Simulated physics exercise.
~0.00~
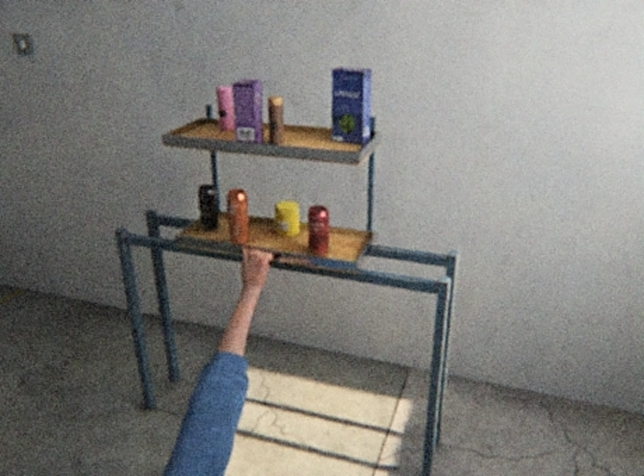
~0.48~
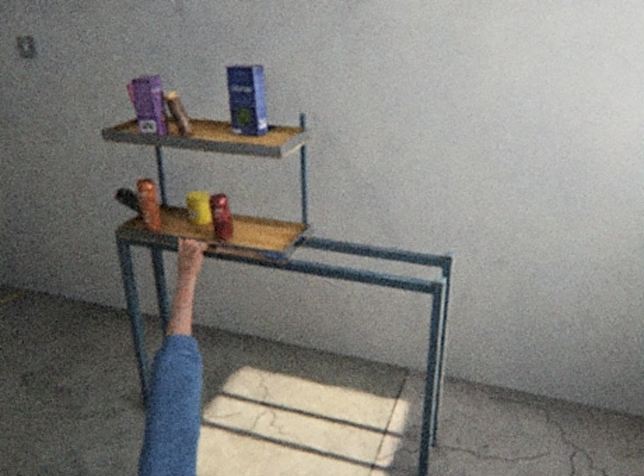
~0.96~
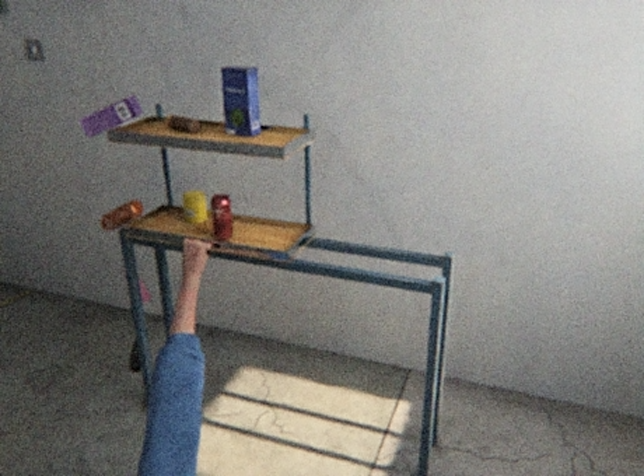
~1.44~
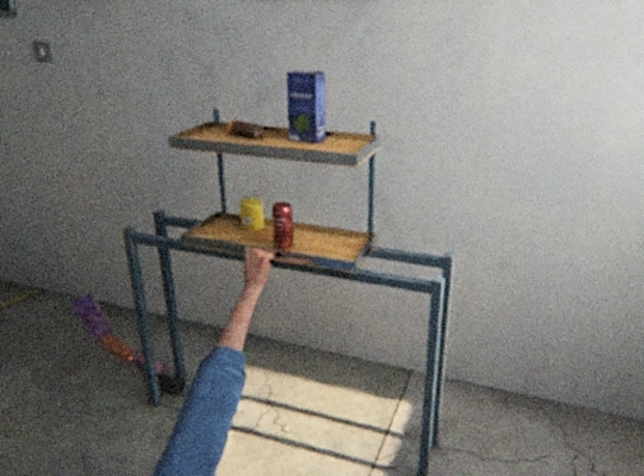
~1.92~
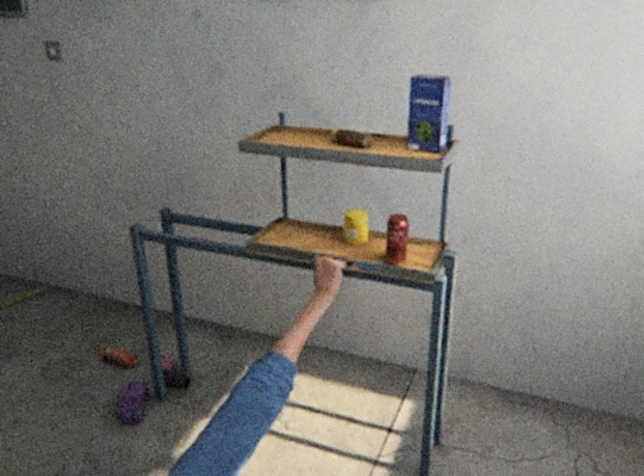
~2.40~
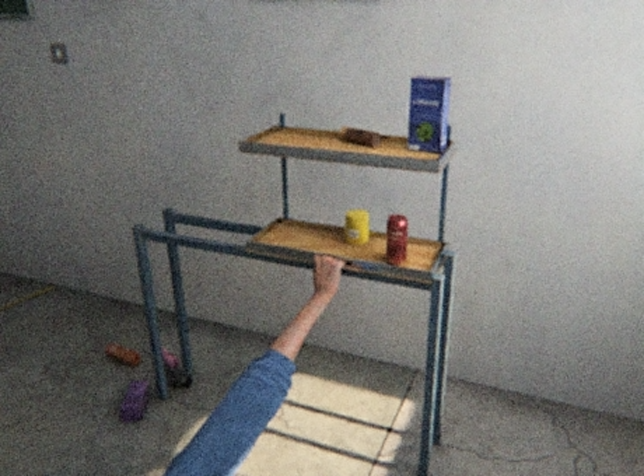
Hand sliding a two-tier rack left, then right, as four items fall to the floor and four stay aboard, one toppled.
